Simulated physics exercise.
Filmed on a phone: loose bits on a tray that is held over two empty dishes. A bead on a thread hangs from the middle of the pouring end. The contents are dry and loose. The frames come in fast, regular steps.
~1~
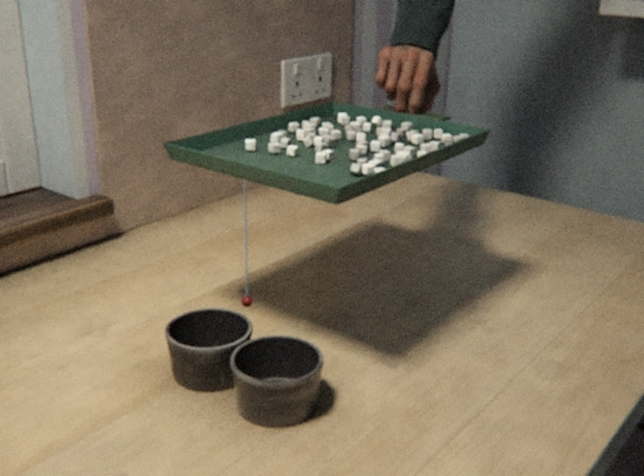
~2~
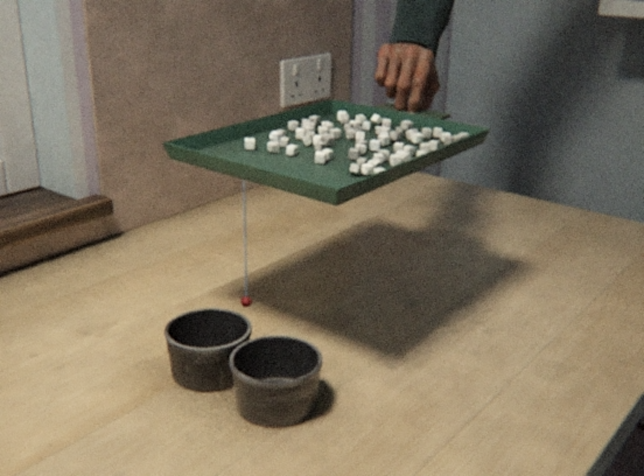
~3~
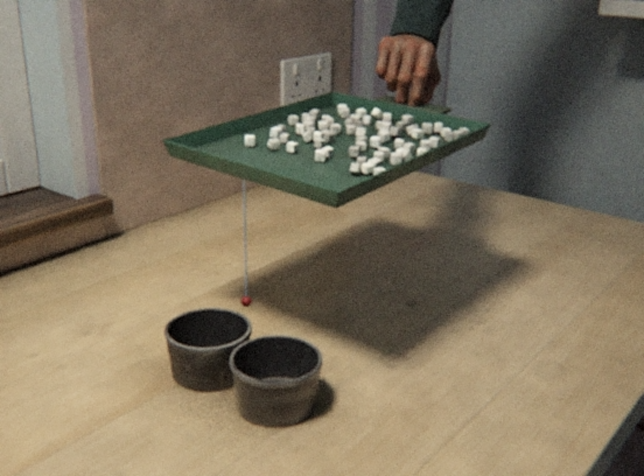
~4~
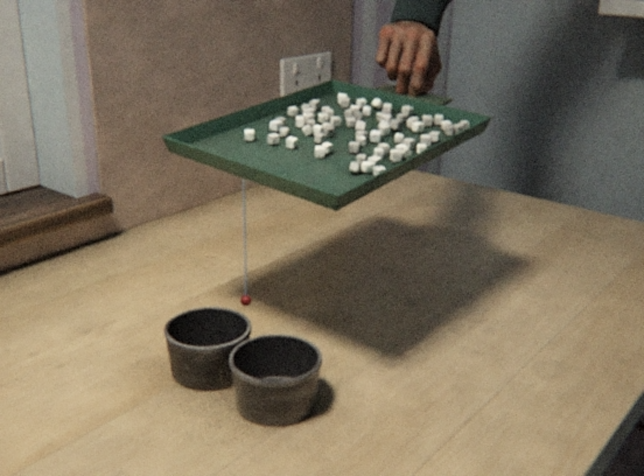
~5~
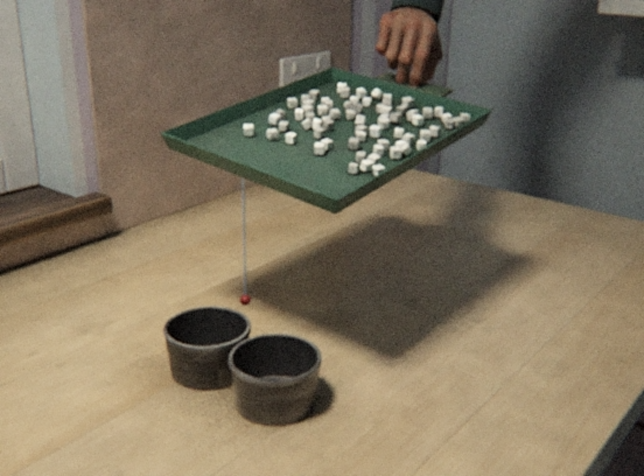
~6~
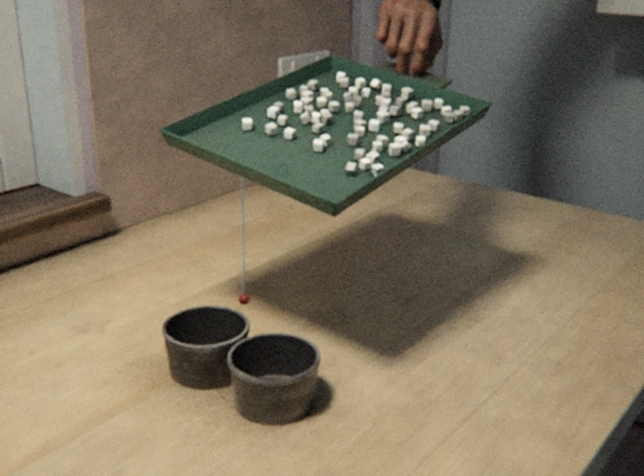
Hand raising the far side of a green tray of white sugar cubes, gradually tilting it above two dark dishes.
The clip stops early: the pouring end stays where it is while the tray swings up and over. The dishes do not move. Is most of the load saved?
They take less than half between them.
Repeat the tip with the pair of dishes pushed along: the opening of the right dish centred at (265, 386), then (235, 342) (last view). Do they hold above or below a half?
One: Below a half. Two: Below a half.
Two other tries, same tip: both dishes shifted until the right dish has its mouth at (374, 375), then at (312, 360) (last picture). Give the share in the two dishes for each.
Near 50 % and 40 %.
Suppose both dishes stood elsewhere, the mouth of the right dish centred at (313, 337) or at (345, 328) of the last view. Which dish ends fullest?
The first try: Right. The second: The right-hand dish.
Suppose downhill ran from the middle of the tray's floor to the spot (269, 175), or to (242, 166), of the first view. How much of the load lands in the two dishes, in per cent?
In turn 70 and 30 in a hundred.
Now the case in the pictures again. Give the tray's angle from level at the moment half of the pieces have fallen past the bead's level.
Near 105 degrees.
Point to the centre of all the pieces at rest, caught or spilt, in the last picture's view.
Around (341, 391).
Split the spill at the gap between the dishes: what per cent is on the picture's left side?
Near 0 %.
Soon after the last picture, tray tipped steeply; most on the tray; a stray few outside both; a small part in the air.
A little later, tray tipped right over; about two thirds on the tray; a small part in the right dish; about a quarter outside both.
Later still, tray tipped past a quarter turn; a small part in the right dish; nearly all outside both.
At rest, tray tipped past a quarter turn; a small part in the right dish; none in the left dish; nearly all outside both.
